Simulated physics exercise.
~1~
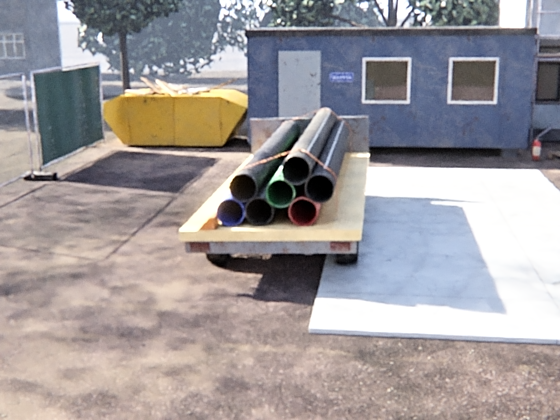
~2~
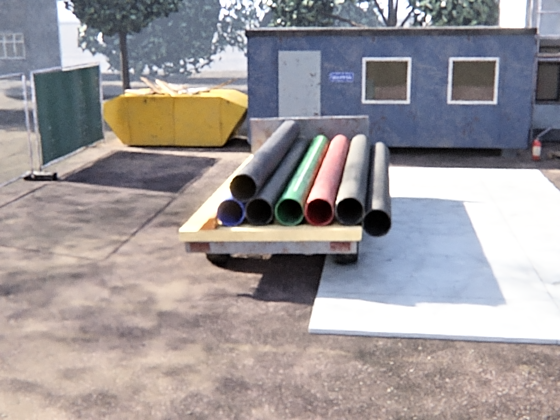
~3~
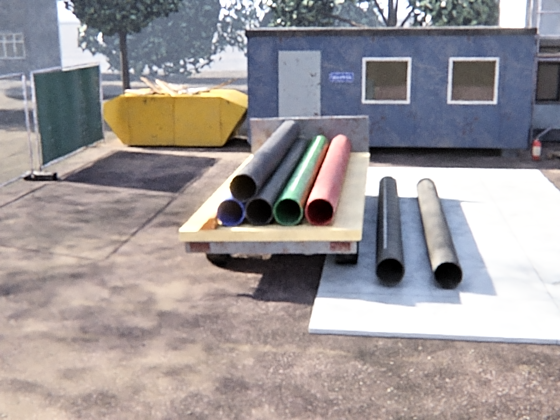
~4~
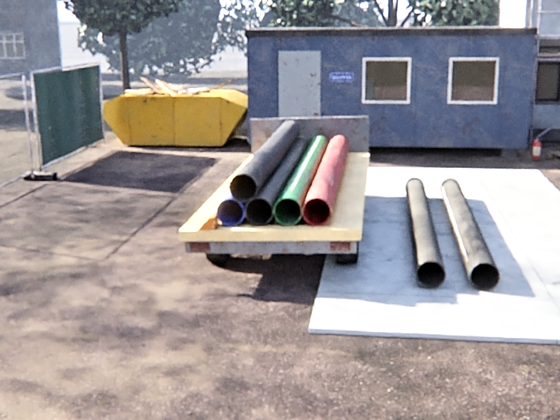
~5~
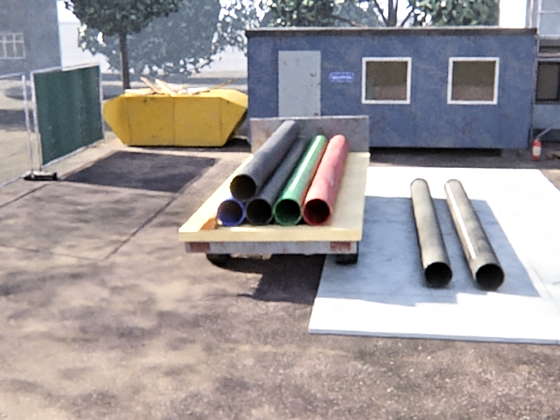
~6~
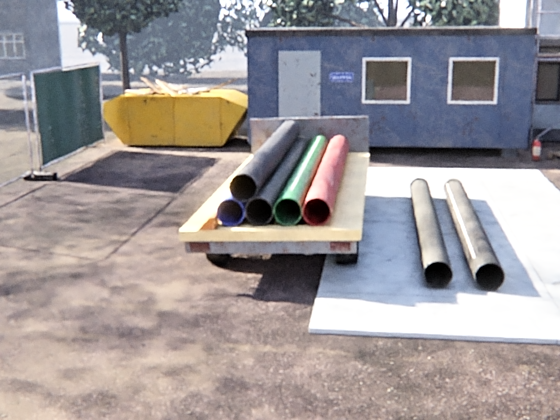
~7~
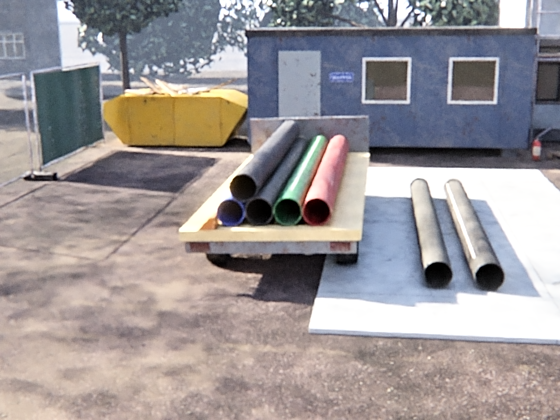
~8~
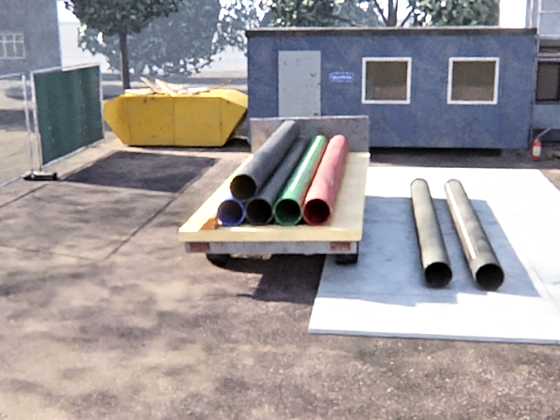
A stack of seven steel pipes, among them a blue one at lower left, a green one and a red one at lower right, sits on a flat trailer seen from behind in a paved yard. A yellow skip and a blue cabin stand beyond, with a pale slab at right. The orange straps come away and the stack slumps rightward, the green and red pipes rolling a little. Two dark pipes drop off the right side and roll across the slab, where they stop side by side. The red, green and blue pipes and two grey ones remain aboard, still.
